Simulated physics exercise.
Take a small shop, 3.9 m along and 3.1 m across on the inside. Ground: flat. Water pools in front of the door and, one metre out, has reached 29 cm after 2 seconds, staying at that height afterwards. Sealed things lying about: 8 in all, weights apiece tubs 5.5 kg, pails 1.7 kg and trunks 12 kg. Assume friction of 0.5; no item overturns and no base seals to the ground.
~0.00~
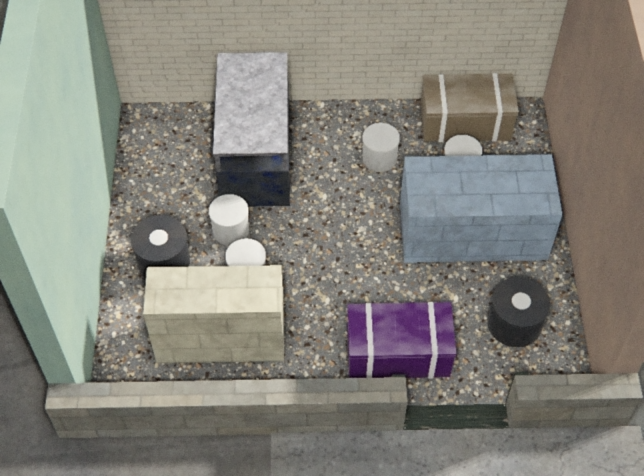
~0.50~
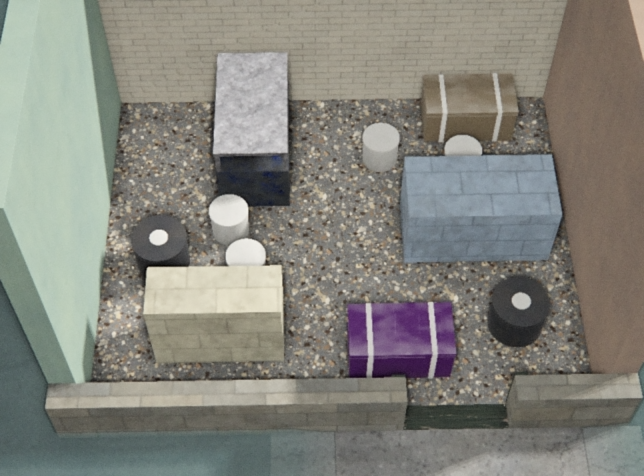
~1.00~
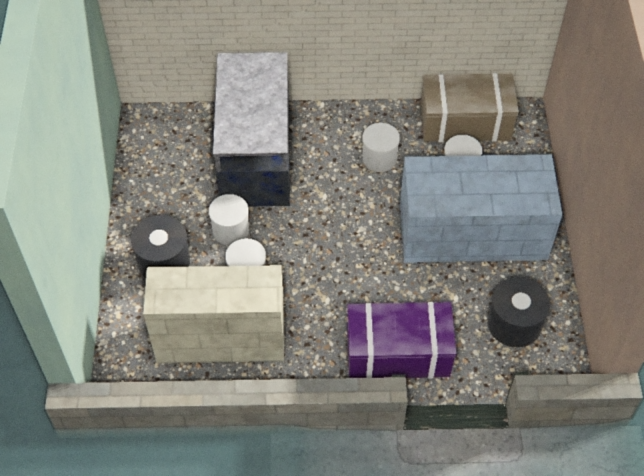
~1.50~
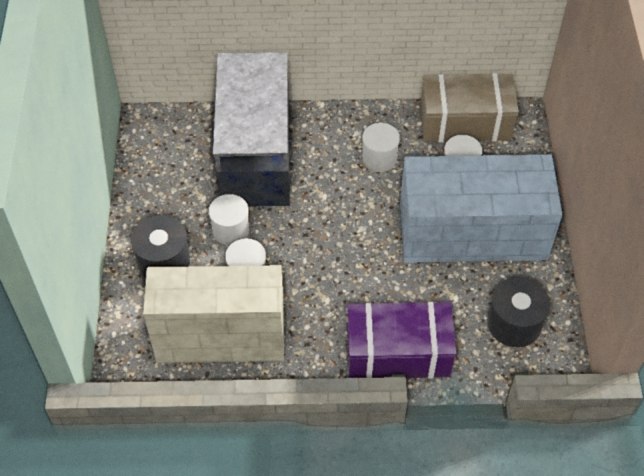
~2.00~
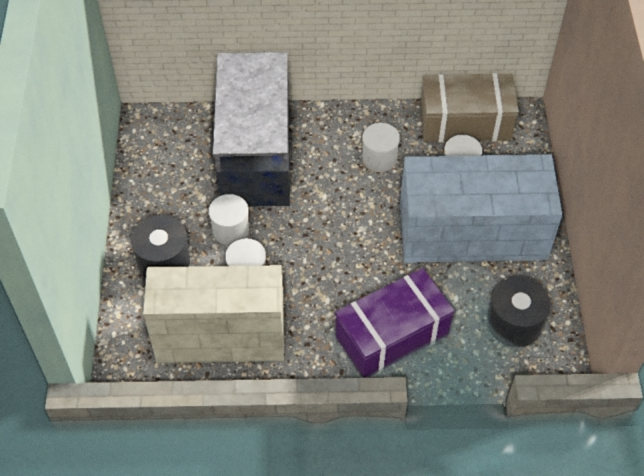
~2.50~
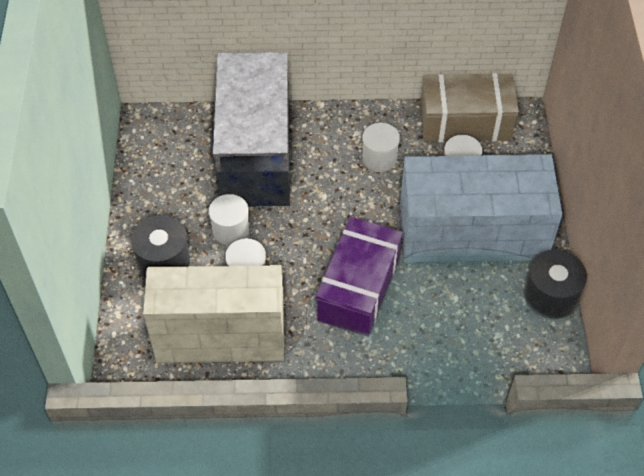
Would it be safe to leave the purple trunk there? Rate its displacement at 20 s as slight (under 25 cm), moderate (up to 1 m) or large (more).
Large.
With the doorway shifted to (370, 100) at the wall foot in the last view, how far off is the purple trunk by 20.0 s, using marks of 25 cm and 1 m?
Purple trunk: Small shift.
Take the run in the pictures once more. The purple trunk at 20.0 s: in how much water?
Roughly 25 cm deep.
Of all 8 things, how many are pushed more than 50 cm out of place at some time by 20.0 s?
The count comes to 8.
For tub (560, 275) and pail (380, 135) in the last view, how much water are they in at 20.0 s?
26 and 19 cm.
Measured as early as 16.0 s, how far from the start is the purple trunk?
Around 200 centimetres.
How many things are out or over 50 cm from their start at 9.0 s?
By my tally, 5.
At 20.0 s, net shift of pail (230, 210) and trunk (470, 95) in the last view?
The first is 120 cm from its start, the second 100 cm.
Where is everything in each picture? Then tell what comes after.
The purple trunk at (401, 329) rests on the ground; water covers 0.0 m2; 0 of 8 have shifted, in the first picture.
The purple trunk at (401, 329) rests on the ground; 0.0 m2 under water; 0 of 8 have shifted, in the second picture.
The purple trunk at (401, 329) rests on the ground; 0.0 m2 under water; 0 of 8 have shifted, in the third picture.
The purple trunk at (401, 329), on the bottom; 0.1 m2 under water; 0 of 8 have shifted, in the fourth picture.
The purple trunk at (395, 311) rests on the ground, 16 cm from its start; water covers 1.0 m2; 1 of 8 have shifted, in the fifth picture.
The purple trunk at (360, 263), on the bottom, 66 cm from its start; 2.8 m2 under water; 2 of 8 have shifted, in the sixth picture.
After 4.0 s the purple trunk is near (230, 232), 1.6 m from its start, aground; 1 afloat.
After 9.0 s the purple trunk is near (213, 244), 1.6 m from its start, afloat; 8 afloat.
After 16.0 s the purple trunk is near (213, 210), 1.8 m from its start, afloat; 8 afloat.
After 20.0 s the purple trunk is near (203, 237), 1.7 m from its start, afloat; 8 afloat.
